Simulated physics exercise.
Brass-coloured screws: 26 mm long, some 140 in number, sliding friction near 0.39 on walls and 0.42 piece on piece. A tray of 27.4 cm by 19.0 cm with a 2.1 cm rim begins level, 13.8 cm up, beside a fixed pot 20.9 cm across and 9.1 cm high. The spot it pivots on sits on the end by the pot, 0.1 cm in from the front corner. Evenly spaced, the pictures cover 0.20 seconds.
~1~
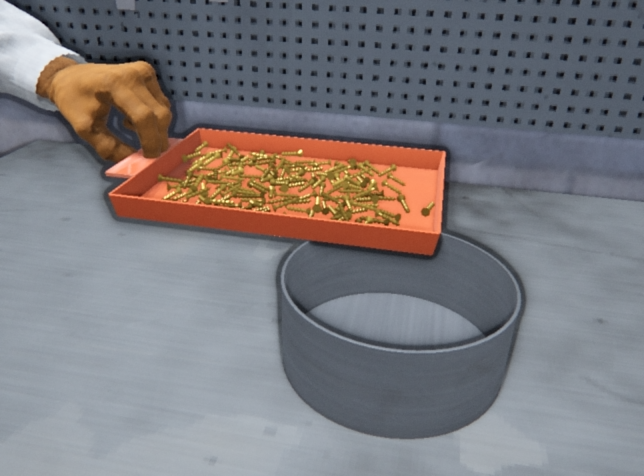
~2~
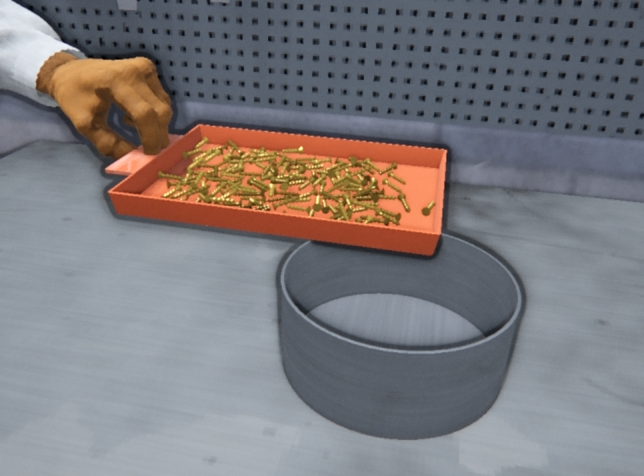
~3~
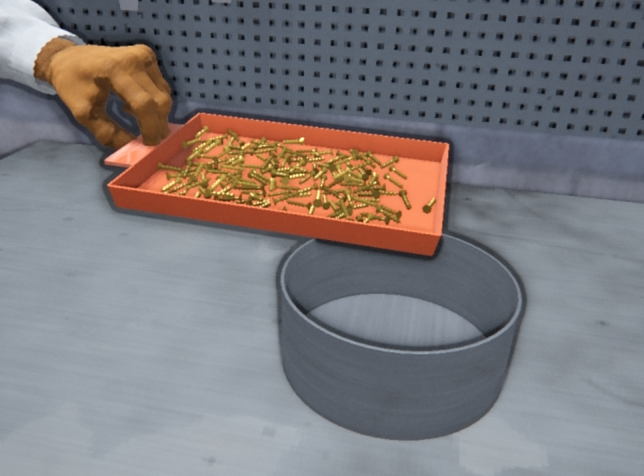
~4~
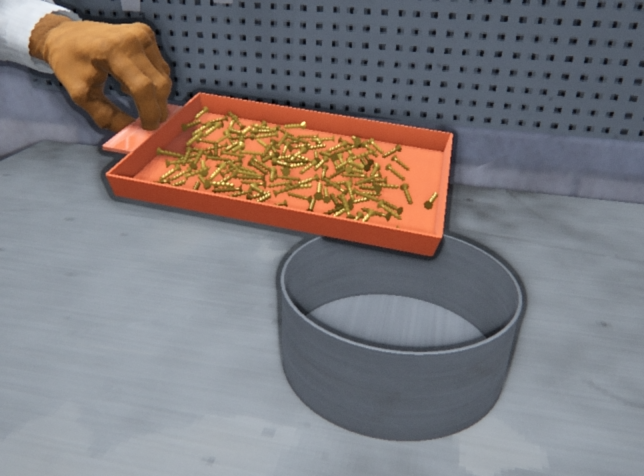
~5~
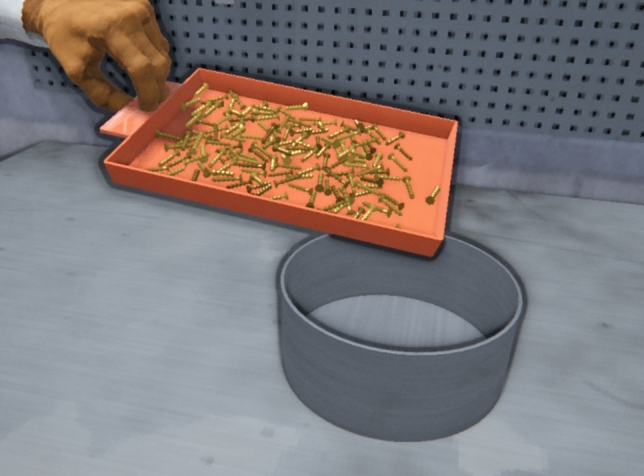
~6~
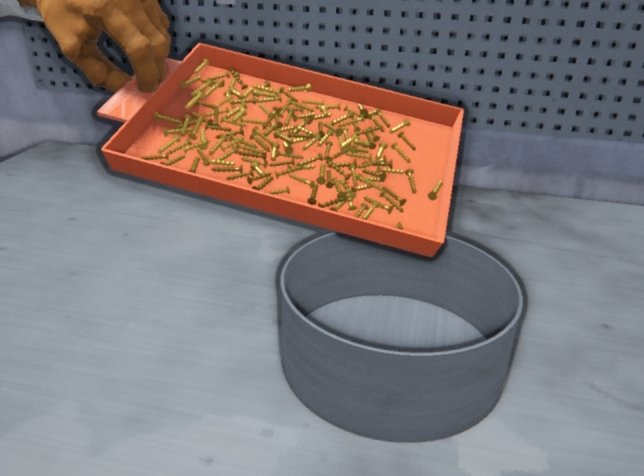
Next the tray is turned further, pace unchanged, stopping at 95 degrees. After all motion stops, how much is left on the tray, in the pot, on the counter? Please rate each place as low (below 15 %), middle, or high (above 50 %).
Tray: Low, pot: Middle, counter: High.
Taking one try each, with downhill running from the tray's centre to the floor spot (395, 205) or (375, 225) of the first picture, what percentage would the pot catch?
Roughly 45 % for the first direction, roughly 35 % for the second.
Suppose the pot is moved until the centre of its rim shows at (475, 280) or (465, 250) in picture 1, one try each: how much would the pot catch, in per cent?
25 % and 0 %.
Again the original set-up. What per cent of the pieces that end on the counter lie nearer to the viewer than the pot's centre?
100 %.
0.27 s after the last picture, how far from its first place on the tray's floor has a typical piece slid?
About 6 cm.
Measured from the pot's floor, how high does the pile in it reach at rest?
2.0 cm.
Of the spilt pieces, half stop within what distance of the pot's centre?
About 18 cm.
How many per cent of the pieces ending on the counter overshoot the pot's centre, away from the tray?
Some 90 per cent of the spill lies beyond the centre.
Then, 0.27 s after the last picture, tilt 57 degrees; the tray holds 100 %, the pot 0 %.
Then, 0.45 s after the last picture, tilt 82 degrees; the tray holds 75 %, the pot 0 %.
Then, 0.75 s after the last picture, tilt 95 degrees; the tray holds 0 %, the pot 35 %.
In the end, tray 0 %, pot 35 %, counter 65 %.
